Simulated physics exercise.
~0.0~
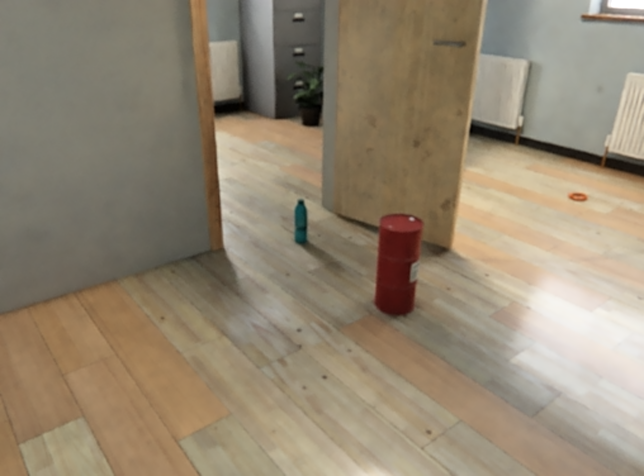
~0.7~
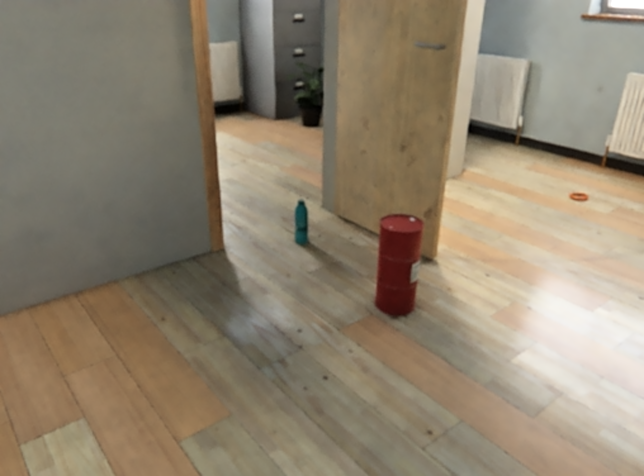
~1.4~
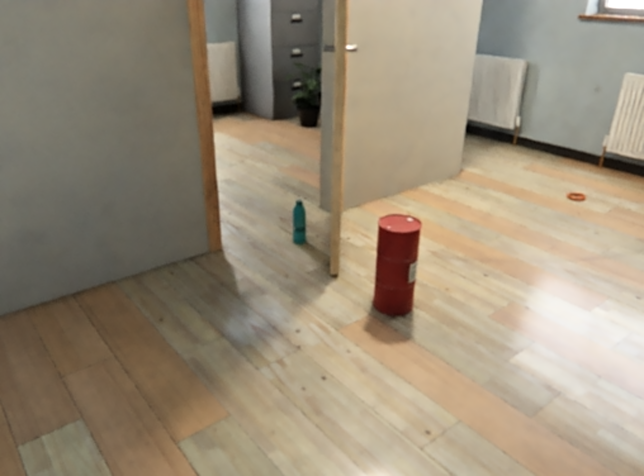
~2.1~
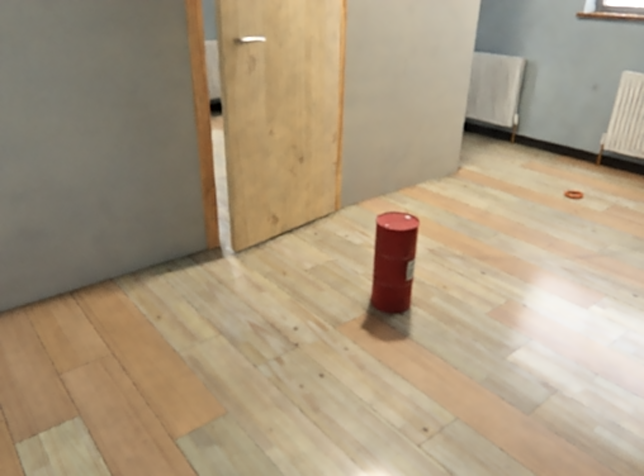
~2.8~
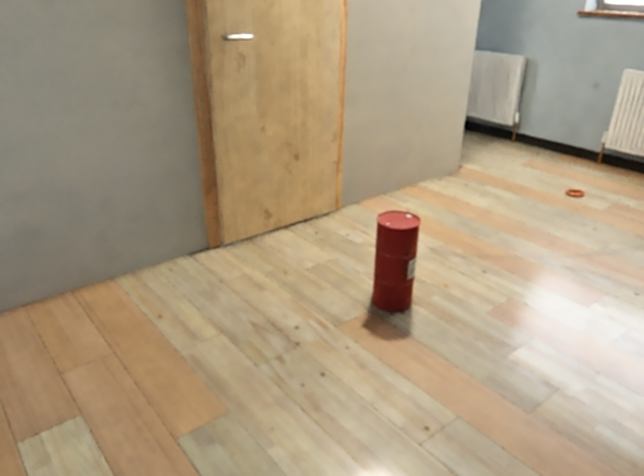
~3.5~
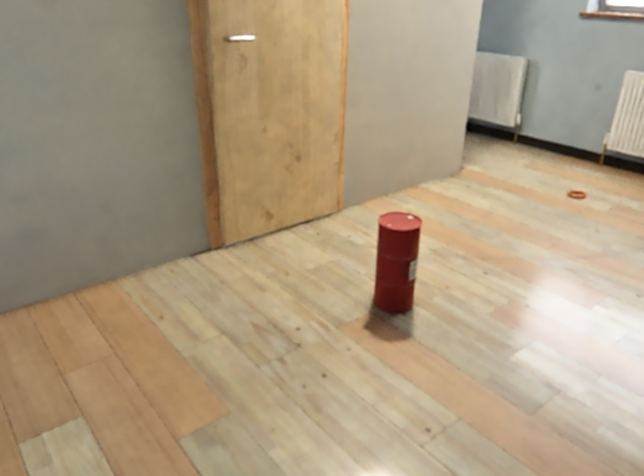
A wooden door swings fully shut, hiding a turquoise bottle, while a red canister stays put.
